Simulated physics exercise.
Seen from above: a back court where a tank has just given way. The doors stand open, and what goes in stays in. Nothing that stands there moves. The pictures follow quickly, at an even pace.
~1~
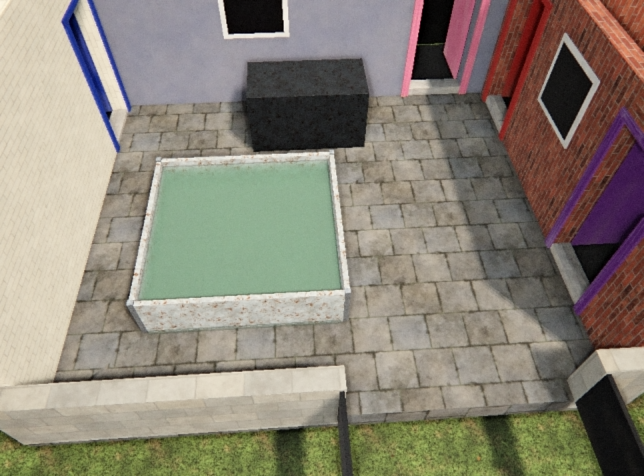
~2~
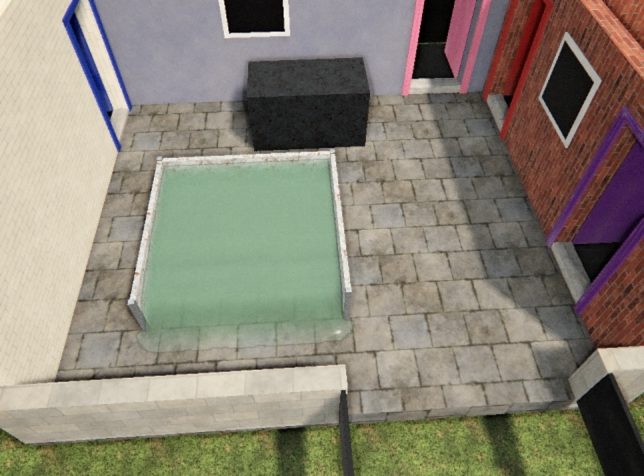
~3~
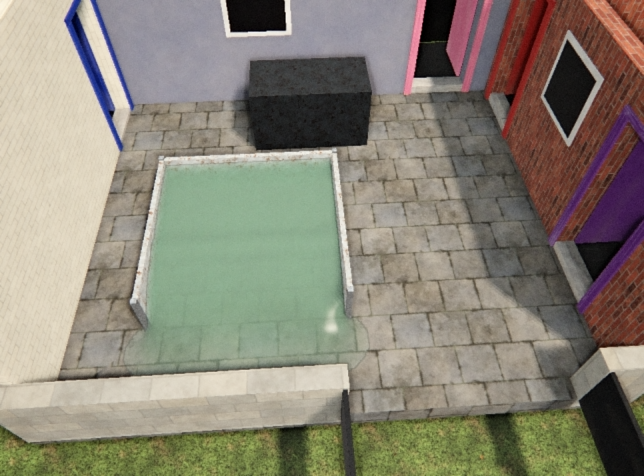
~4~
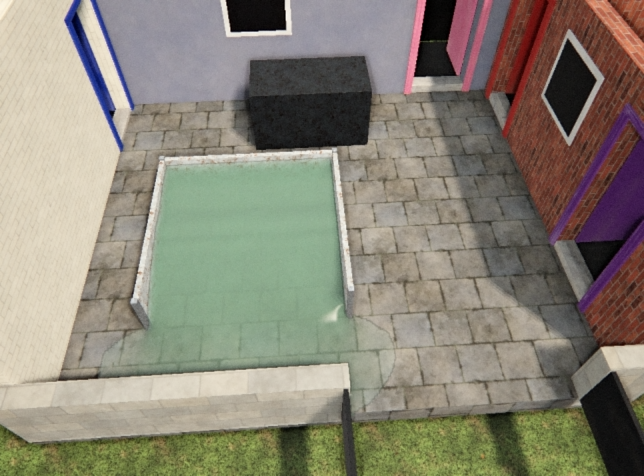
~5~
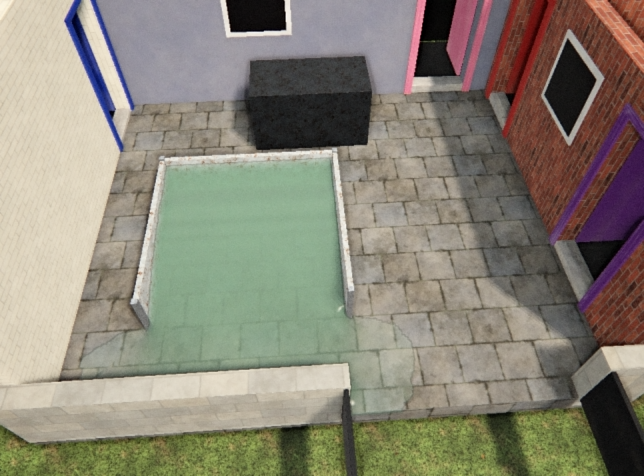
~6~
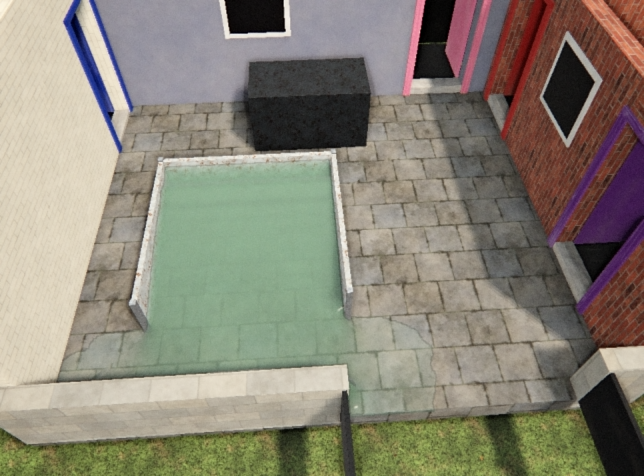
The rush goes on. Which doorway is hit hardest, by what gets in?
It is the blue one.
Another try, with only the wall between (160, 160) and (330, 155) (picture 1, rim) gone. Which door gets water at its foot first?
I say the door marked blue.
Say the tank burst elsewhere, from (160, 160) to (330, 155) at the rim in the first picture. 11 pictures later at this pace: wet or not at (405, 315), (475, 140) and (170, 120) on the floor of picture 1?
In that order: Not flooded, flooded, wet.
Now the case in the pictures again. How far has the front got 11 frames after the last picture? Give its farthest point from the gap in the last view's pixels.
I would point to (596, 376).
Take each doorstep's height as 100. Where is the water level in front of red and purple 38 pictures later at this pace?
Near 20 and 60 in a hundred.
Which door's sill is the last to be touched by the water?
It is the one in pink.
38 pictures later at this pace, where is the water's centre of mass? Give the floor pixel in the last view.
Near (268, 235).
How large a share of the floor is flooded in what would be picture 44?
Roughly 80 per cent.
A moment on, water covers 15 % of the floor; red door not reached, blue door not reached, pink door not reached, purple door not reached.
Next, water covers 35 % of the floor; red door not reached, blue door not reached, pink door not reached, purple door not reached.
Then, water covers 50 % of the floor; red door not reached, blue door wet at the sill, nothing in, pink door not reached, purple door a trickle in.
Later, water covers 80 % of the floor; red door wet at the sill, nothing in, blue door some in, pink door wet at the sill, nothing in, purple door a trickle in.
In the end, water covers 90 % of the floor; red door wet at the sill, nothing in, blue door a lot in, pink door wet at the sill, nothing in, purple door a trickle in; the blue door has let in the most.
